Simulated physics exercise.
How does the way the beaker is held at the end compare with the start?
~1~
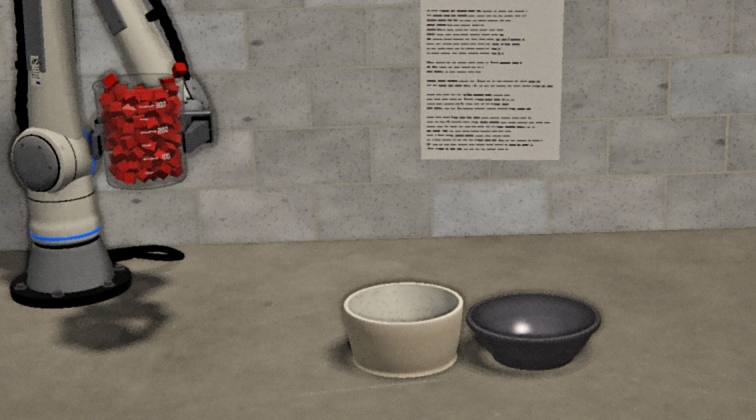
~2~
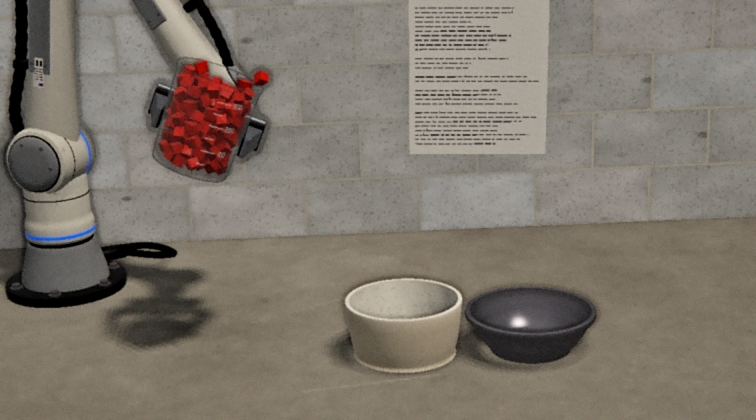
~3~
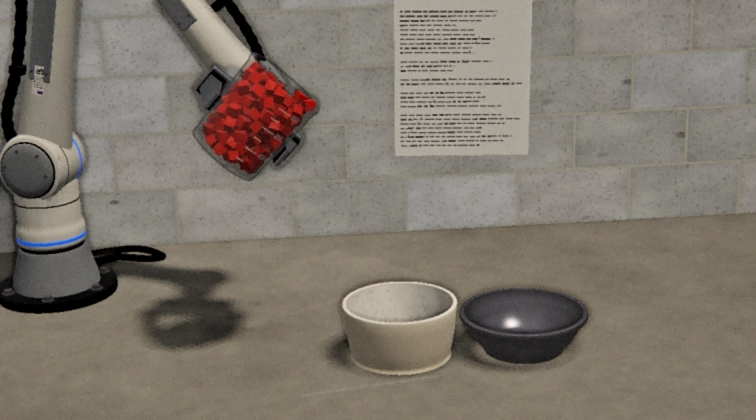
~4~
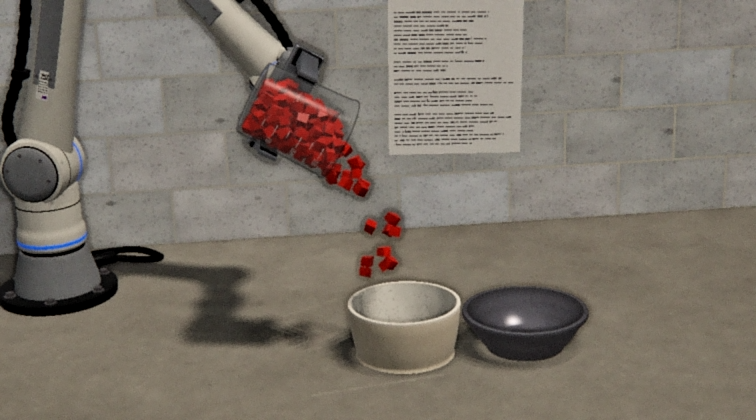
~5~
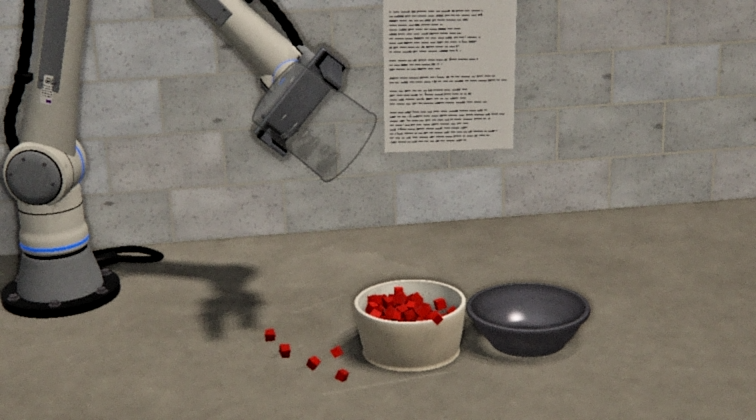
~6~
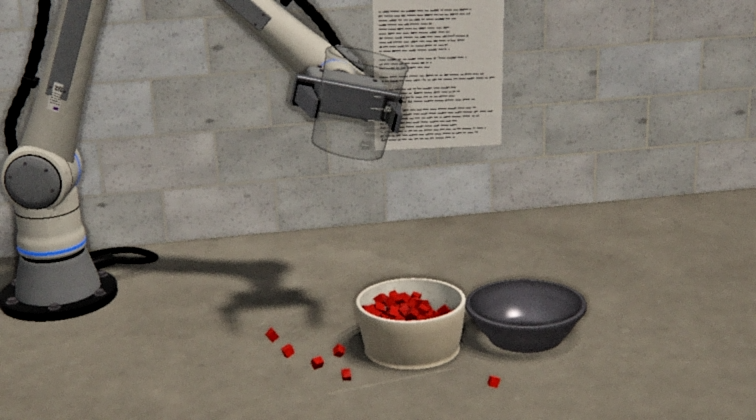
At the start the robot arm holds the beaker upright, but at the end it is leaning.
